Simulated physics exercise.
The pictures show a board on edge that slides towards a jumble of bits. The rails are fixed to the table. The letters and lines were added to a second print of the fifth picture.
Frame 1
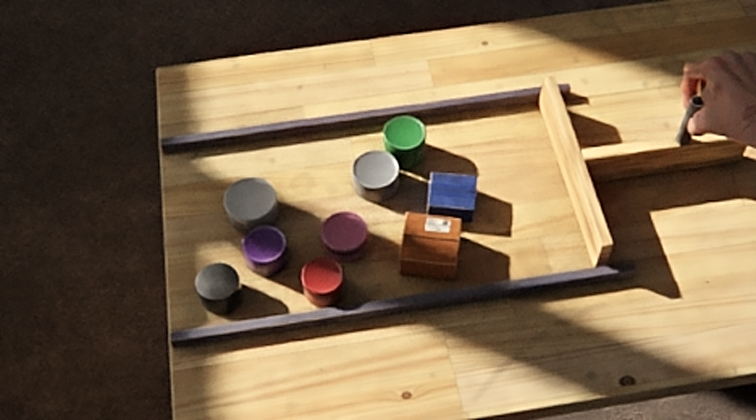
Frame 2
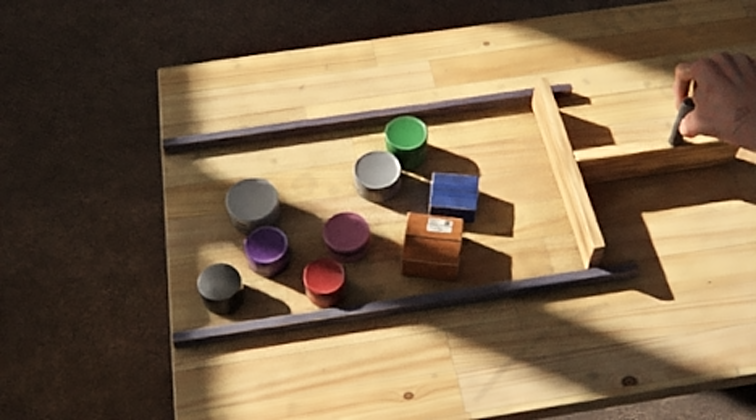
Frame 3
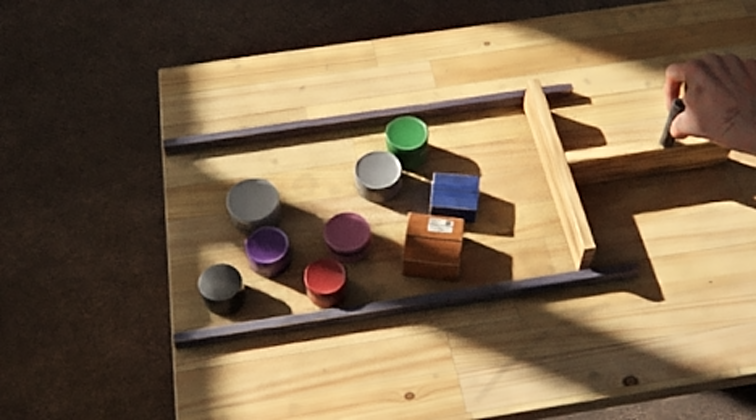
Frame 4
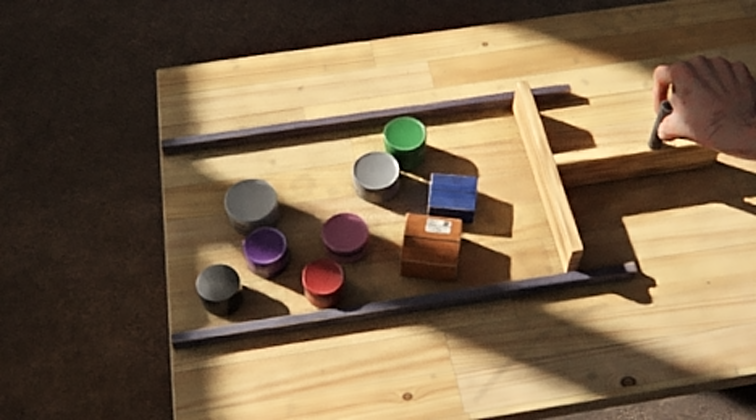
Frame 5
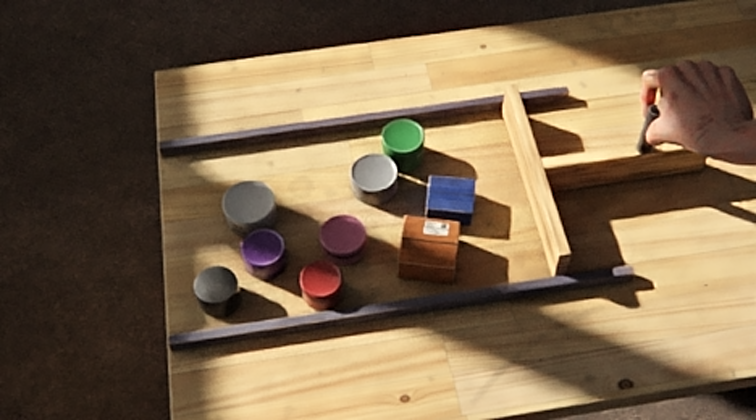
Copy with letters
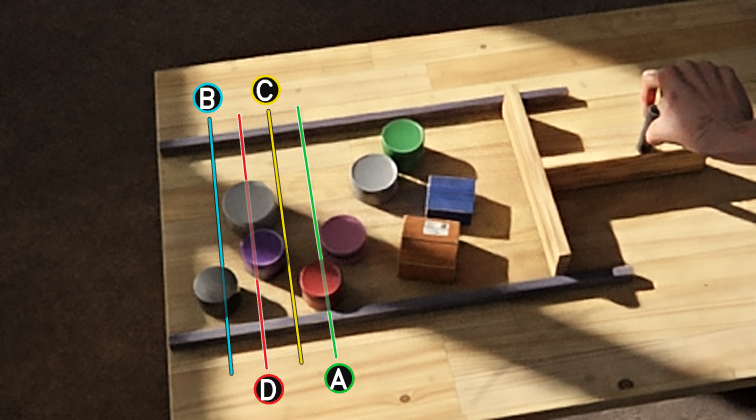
In this clip, a hand at the right slides an upright wooden board a short way left between two dark rails on a tabletop, while the colourful round containers and two boxes in front of it stay still.
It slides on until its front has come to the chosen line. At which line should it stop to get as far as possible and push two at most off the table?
As far as mark D.
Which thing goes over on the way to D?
The black tin goes over.
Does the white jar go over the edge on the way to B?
Yes.
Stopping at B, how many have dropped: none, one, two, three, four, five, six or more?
Five.
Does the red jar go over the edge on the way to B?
By then, yes.
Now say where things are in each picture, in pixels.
The first picture shows blue box (452, 197); grey tub (375, 176); black tin (220, 288).
The second picture shows board (569, 157); red jar (326, 283).
The third picture shows board (560, 158); orange box (434, 247).
The fourth picture shows board (548, 160); pink tub (346, 238).
The fifth picture shows board (537, 164); blue box (451, 201); grey tub (374, 179); black tin (218, 291).
On the marked copy, A at (315, 221); B at (220, 235); C at (284, 226); D at (252, 231).
With D. Early on, board (435, 179); green tub (395, 147); orange box (413, 255).
Further on, board (332, 194); black tin (211, 299); purple jar (223, 261).
At the end, board (252, 205); black tin over the edge; purple jar (168, 278); one fallen.
As for the rest, A is within the limit but short; B drops five; C is within the limit but short.
